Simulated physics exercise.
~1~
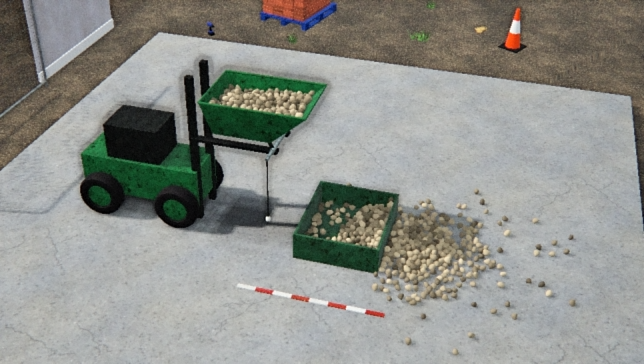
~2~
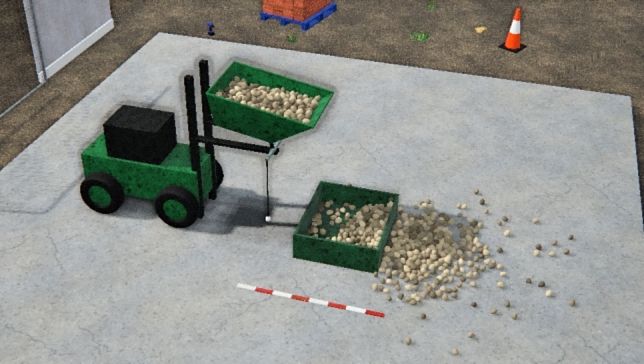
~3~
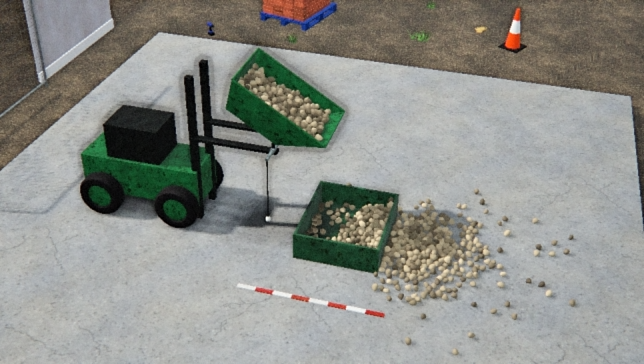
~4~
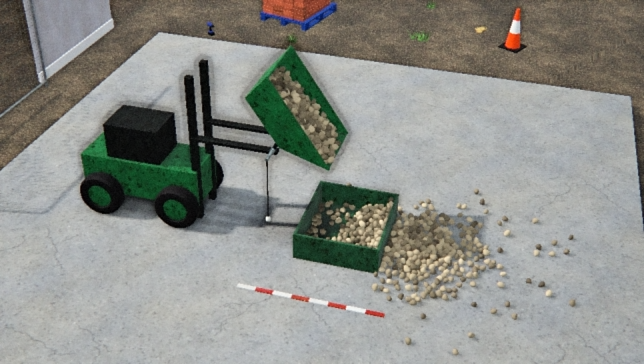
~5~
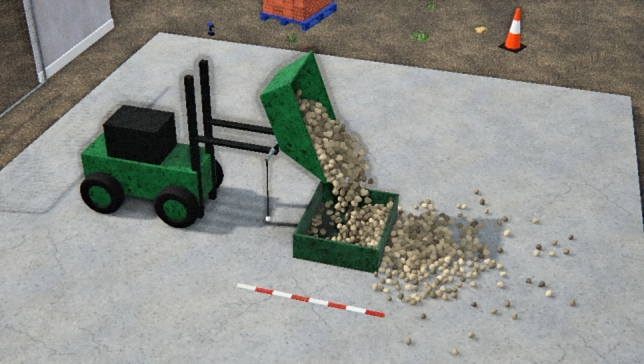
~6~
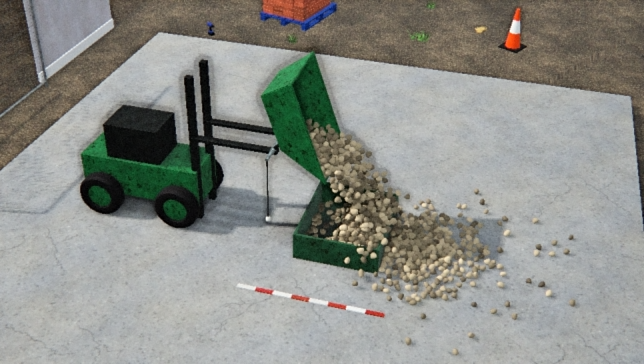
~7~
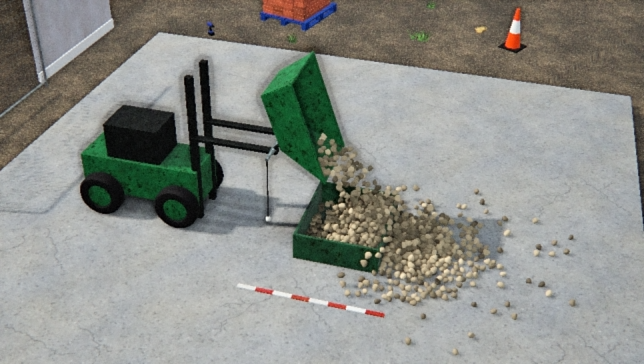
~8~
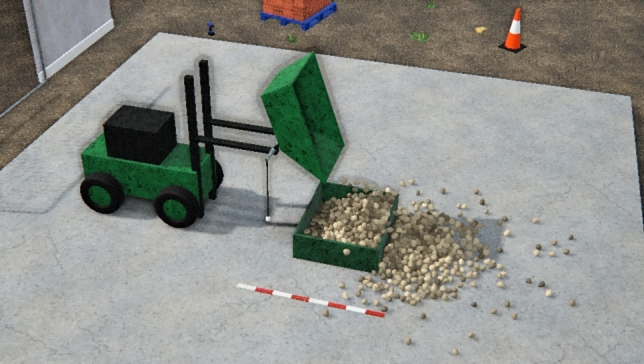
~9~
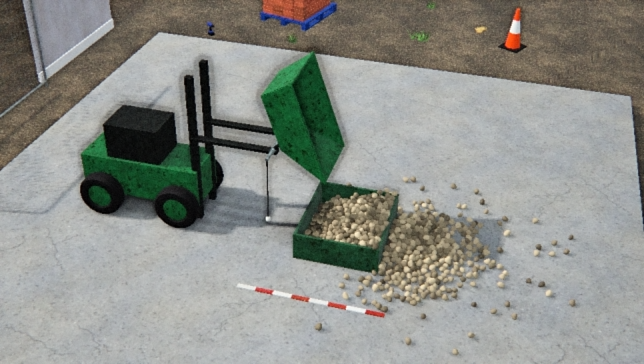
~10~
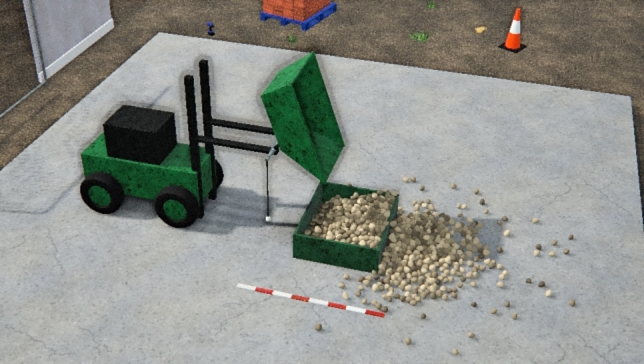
Green fork truck tipping its raised skip of pale stones into a green bin, most landing inside, some spilling onto the heap beyond.
